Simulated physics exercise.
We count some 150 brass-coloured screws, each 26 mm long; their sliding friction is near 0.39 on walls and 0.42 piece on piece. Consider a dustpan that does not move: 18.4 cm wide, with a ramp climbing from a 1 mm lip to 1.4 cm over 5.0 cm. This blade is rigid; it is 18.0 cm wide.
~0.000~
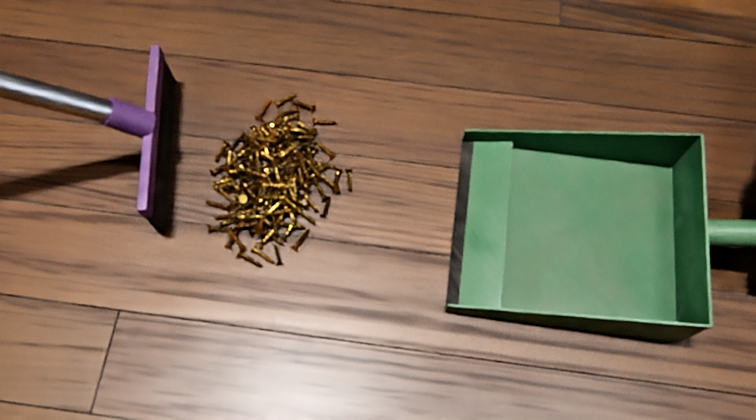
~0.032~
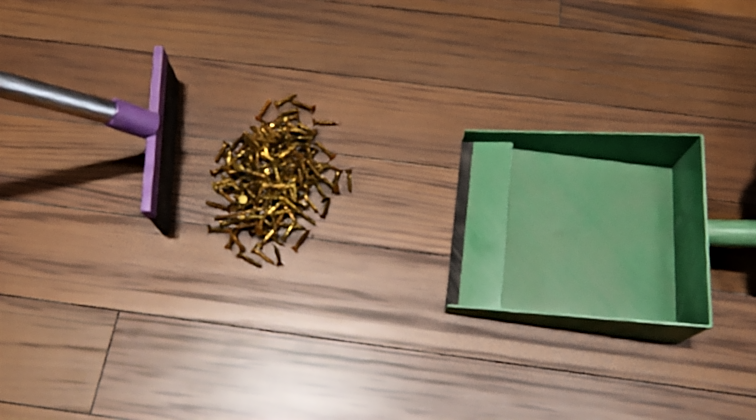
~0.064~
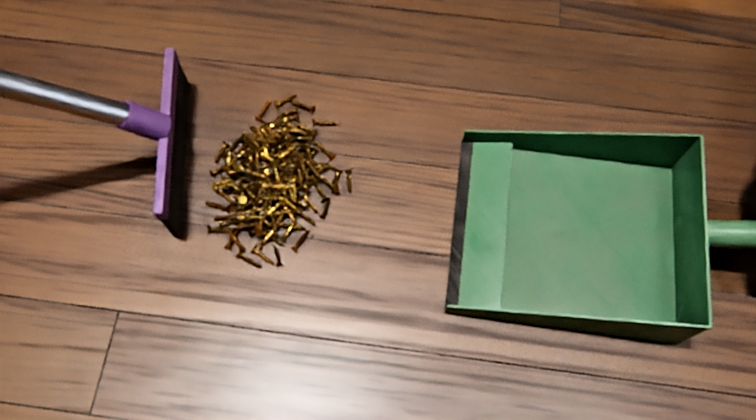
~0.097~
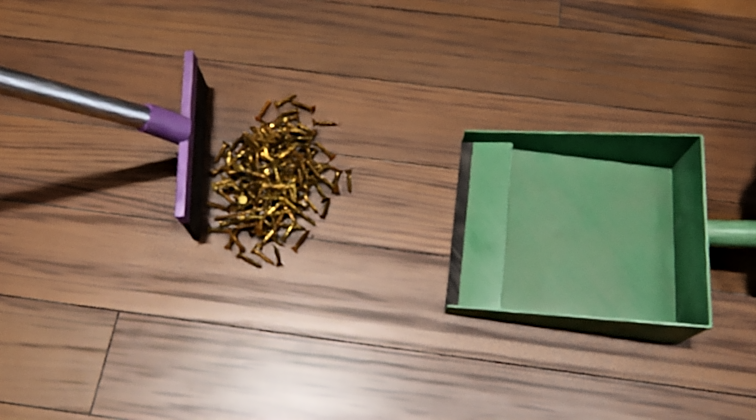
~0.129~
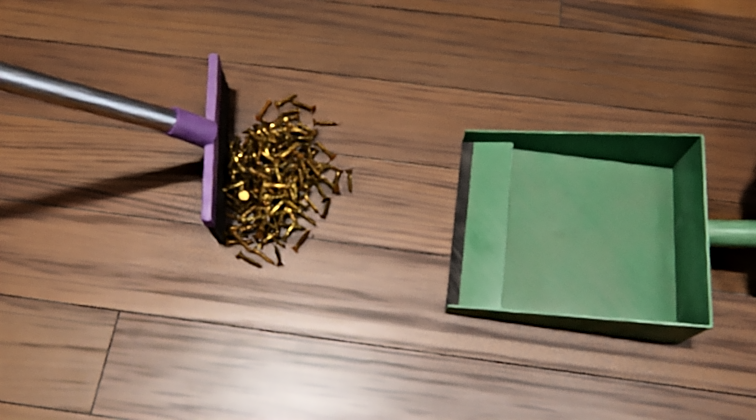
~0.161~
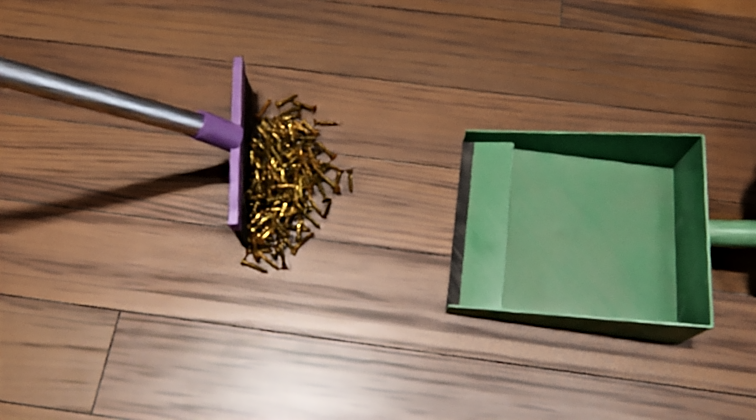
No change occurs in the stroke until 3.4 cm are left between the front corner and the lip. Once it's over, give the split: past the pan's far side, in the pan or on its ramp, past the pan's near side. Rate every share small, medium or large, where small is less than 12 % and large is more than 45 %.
Ratings - far side: Medium; pan: Medium; near side: Small.
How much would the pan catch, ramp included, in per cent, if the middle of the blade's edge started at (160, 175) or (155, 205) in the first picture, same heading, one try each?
The two tries give about 30 % and about 20 %.
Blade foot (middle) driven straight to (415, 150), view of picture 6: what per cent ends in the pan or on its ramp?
About 25 per cent.
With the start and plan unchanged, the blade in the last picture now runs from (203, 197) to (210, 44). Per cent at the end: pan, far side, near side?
Per cent by place - pan 5, far side 40, near side 0.
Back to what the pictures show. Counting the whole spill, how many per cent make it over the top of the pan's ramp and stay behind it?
It comes to some 5 per cent.
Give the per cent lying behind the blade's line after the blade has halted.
5 %.
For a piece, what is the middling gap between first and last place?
It works out to some 18 cm.
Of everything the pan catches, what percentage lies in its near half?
Roughly 40 per cent.
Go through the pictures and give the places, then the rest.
Blade from (146, 211) to (158, 55), moved 0.0 cm, 0 of the pieces shifted so far; middle of the pieces at (269, 178); pan at (584, 238), in the first frame.
Blade from (150, 212) to (162, 56), moved 0.4 cm, 0 of the pieces shifted so far; middle of the pieces at (268, 179), in the second frame.
Blade from (162, 214) to (173, 58), moved 1.6 cm, 0 of the pieces shifted so far; middle of the pieces at (268, 179), in the third frame.
Blade from (183, 217) to (192, 61), moved 3.6 cm, 0 of the pieces shifted so far; middle of the pieces at (268, 179), in the fourth frame.
Blade from (209, 221) to (216, 64), moved 6.0 cm, 30 of the pieces shifted so far; middle of the pieces at (270, 178), in the fifth frame.
Blade from (236, 225) to (240, 67), moved 8.5 cm, 114 of the pieces shifted so far; middle of the pieces at (279, 177); pan at (585, 239). Its pace works out near 0.76 m/s, in the sixth frame.
After 0.28 s, middle of the blade 13 cm from the lip; 0 % over the lip, far side 10 %, near side 0 %.
After 0.36 s, middle of the blade 7 cm from the lip; 0 % over the lip, far side 15 %, near side 0 %.
After 0.58 s, middle of the blade 5 cm from the lip; 35 % over the lip, far side 20 %, near side 0 %.
By 1.2 s all is still; far side 20 %, pan 30 %, near side 0 %, in front of the lip or behind the blade 50 %.
